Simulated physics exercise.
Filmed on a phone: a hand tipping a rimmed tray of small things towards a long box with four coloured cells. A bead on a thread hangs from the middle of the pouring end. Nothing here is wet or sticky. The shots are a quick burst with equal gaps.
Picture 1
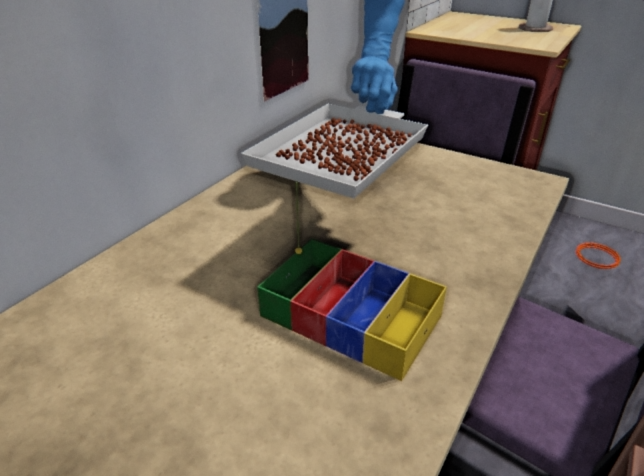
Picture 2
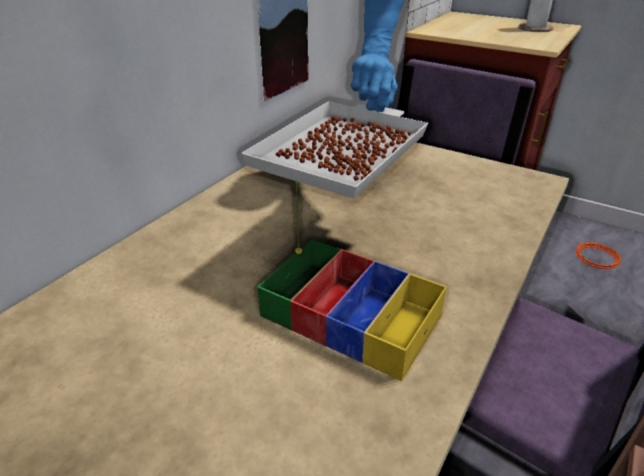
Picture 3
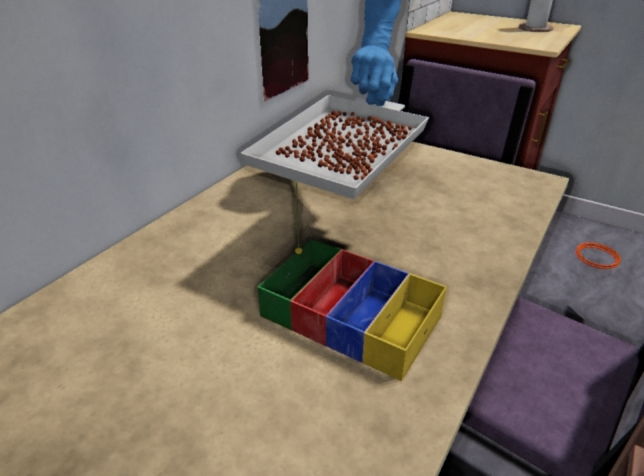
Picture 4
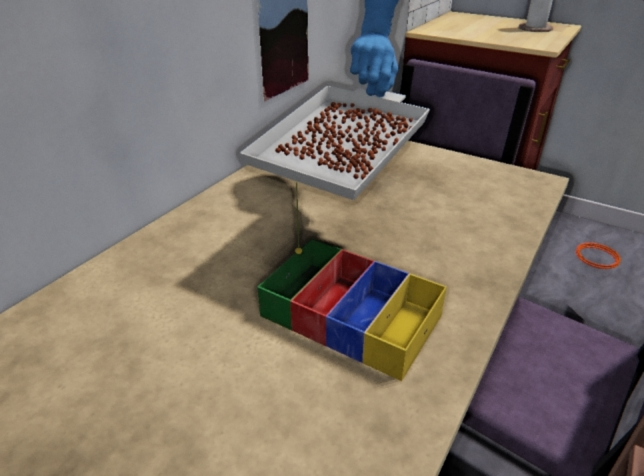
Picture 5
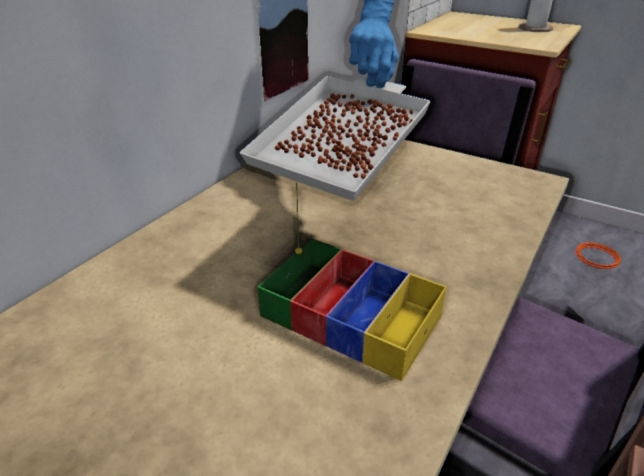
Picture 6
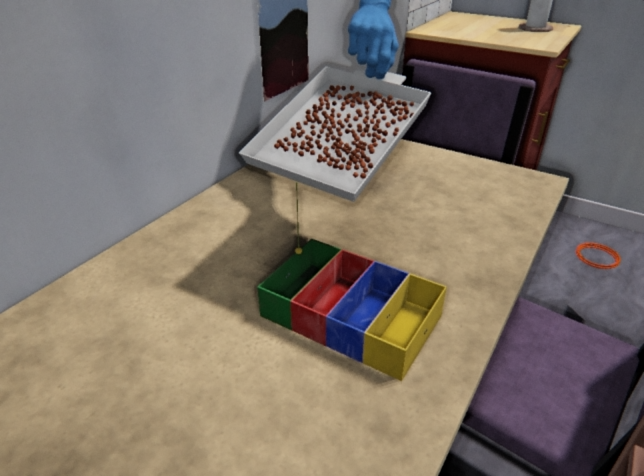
On a tabletop beside a grey wall, a blue-gloved hand gradually tilting a tray of reddish-brown pellets above four coloured compartments.
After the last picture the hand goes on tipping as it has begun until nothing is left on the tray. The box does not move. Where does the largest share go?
It favours the red compartment.
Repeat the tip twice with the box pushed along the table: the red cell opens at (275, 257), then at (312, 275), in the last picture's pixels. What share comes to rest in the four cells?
Roughly 90 per cent, and 100 per cent.
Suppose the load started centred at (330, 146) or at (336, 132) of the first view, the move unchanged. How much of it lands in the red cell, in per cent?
Roughly 50 per cent, and 40 per cent.
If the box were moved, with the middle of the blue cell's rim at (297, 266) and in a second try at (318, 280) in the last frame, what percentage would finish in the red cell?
About 10 and 20 per cent.
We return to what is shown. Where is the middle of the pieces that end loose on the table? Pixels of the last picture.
At about (230, 313).
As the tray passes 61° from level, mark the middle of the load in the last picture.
Around (322, 171).
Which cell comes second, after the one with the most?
It is the green cell.
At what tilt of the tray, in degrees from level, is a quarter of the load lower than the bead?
Near 110 degrees.
Shortly afterwards, tray tipped steeply; all but a few on the tray; only a few falling or outside the box.
Next, tray tipped right over; the bulk on the tray; a little in the red cell; only a few in the green cell; only a few in the blue cell; only a few in the yellow cell; a little falling or outside the box.
Some moments later, tray tipped past a quarter turn; near half in the red cell; near a third in the green cell; a little in the blue cell; only a few in the yellow cell; a little falling or outside the box.
In the end, tray tipped past a quarter turn; near half in the red cell; near a third in the green cell; a little in the blue cell; only a few in the yellow cell; a little outside the box.
